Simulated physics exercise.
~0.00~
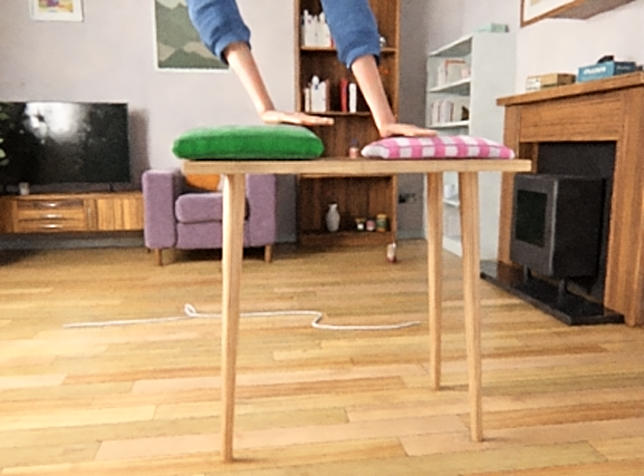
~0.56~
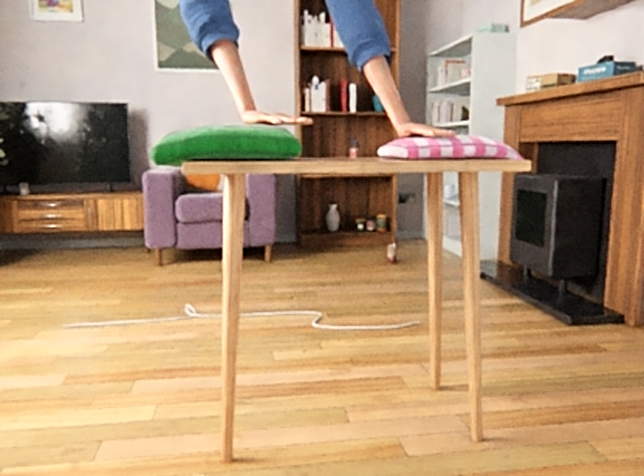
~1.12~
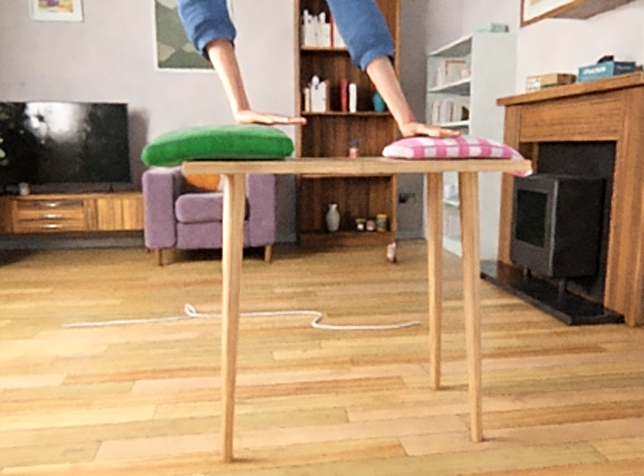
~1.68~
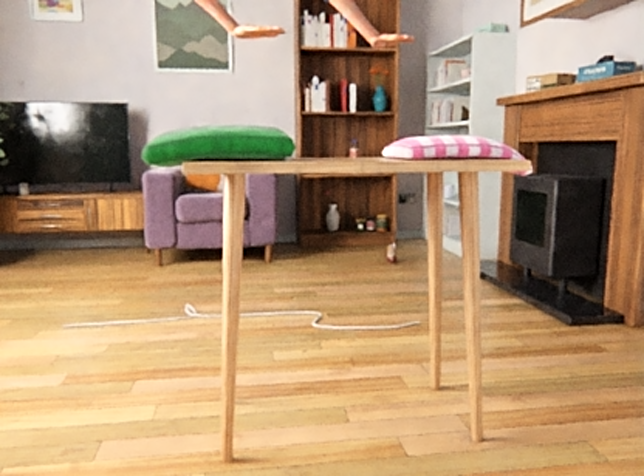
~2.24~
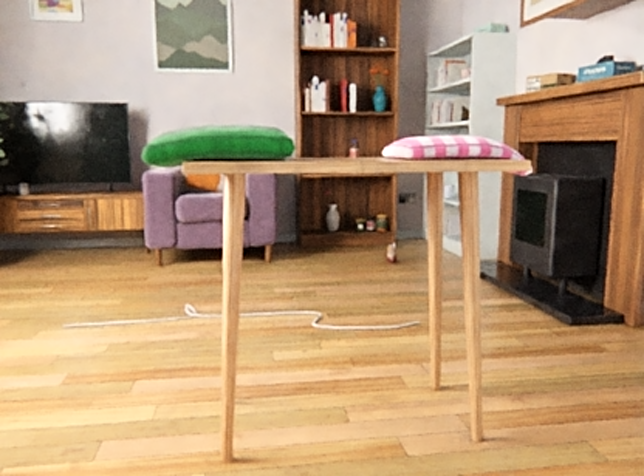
Two hands push a green cushion and pink checked cloth apart, then lift away.
